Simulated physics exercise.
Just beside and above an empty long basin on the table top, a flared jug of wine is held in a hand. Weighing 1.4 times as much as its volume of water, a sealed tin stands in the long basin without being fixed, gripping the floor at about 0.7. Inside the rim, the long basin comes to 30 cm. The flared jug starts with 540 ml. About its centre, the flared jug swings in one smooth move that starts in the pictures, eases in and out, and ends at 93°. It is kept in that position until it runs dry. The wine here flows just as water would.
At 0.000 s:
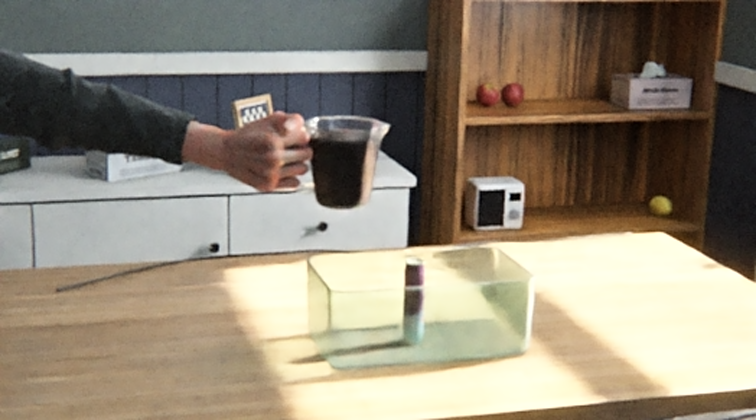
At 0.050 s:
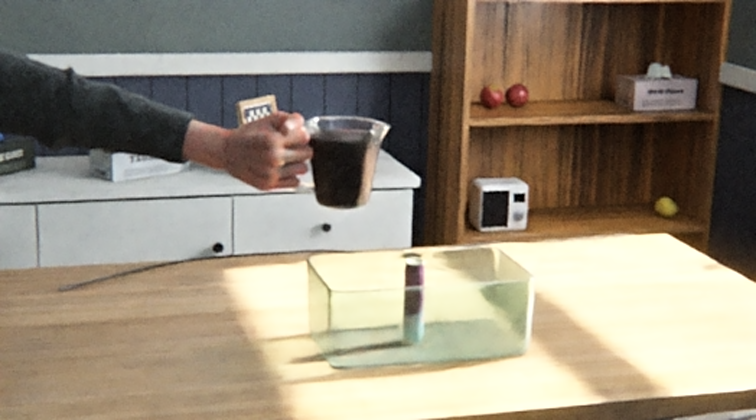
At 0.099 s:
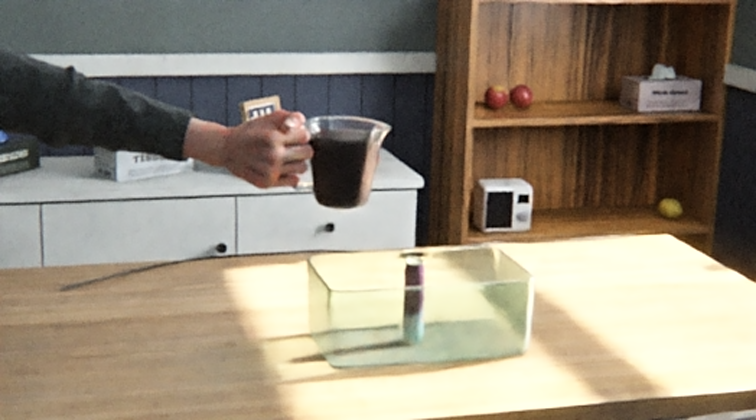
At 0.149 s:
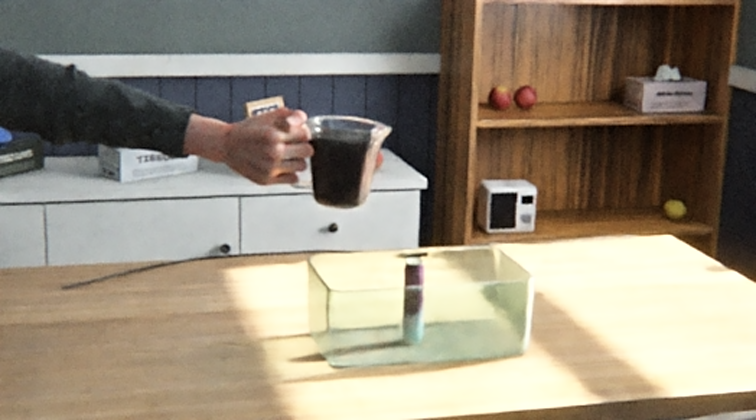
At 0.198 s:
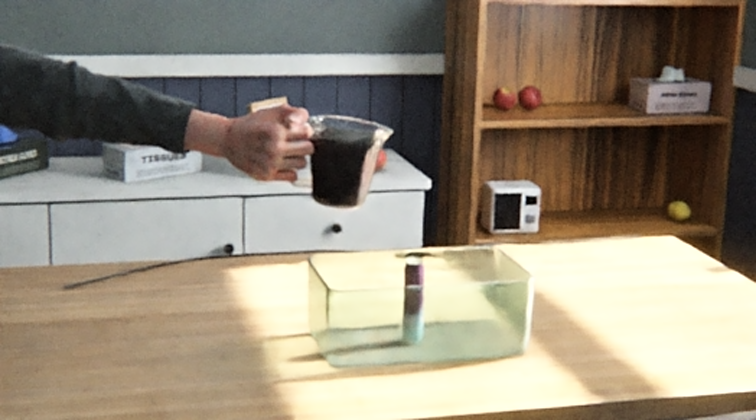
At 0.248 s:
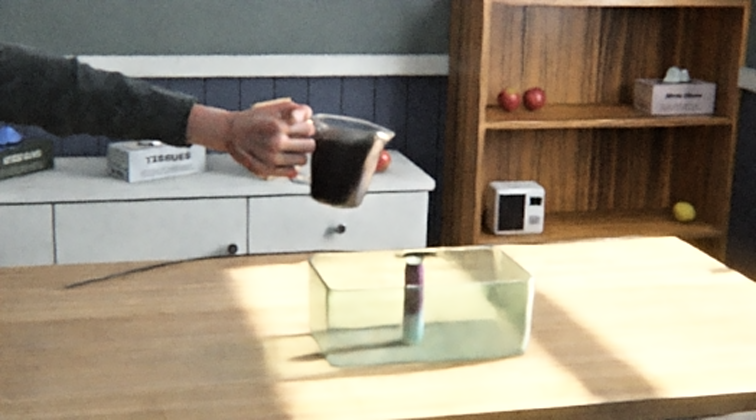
Above a glass basin on a wooden table, a hand slightly tilts a jug of dark liquid rightward.
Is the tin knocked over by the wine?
My bet is it never capsizes.
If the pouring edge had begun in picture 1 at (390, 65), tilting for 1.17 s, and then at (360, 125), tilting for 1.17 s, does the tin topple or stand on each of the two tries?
First it stays on its base; then it tips over.
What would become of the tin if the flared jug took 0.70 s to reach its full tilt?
The tin remains upright.
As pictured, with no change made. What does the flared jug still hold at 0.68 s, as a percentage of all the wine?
Remaining: Near 80 % of the total.
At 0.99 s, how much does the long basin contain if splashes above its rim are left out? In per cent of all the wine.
Reading: Approx. 46 %.
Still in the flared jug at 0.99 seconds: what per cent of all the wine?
32 per cent or so.
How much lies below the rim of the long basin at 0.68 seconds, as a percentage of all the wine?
About 3%.
By 0.68 s the tilt is 58° and 80 per cent is still to pour; the tin stands where it began.
By 0.99 s the tilt is 87° and 32 per cent is still to pour; the tin stands where it began.
By 1.31 s the tilt is 93° and 4 per cent is still to pour; the tin stands where it began.
By 1.67 s the tilt is 93° and 0 per cent is still to pour; the tin stands where it began.
At rest the tin stands where it began.
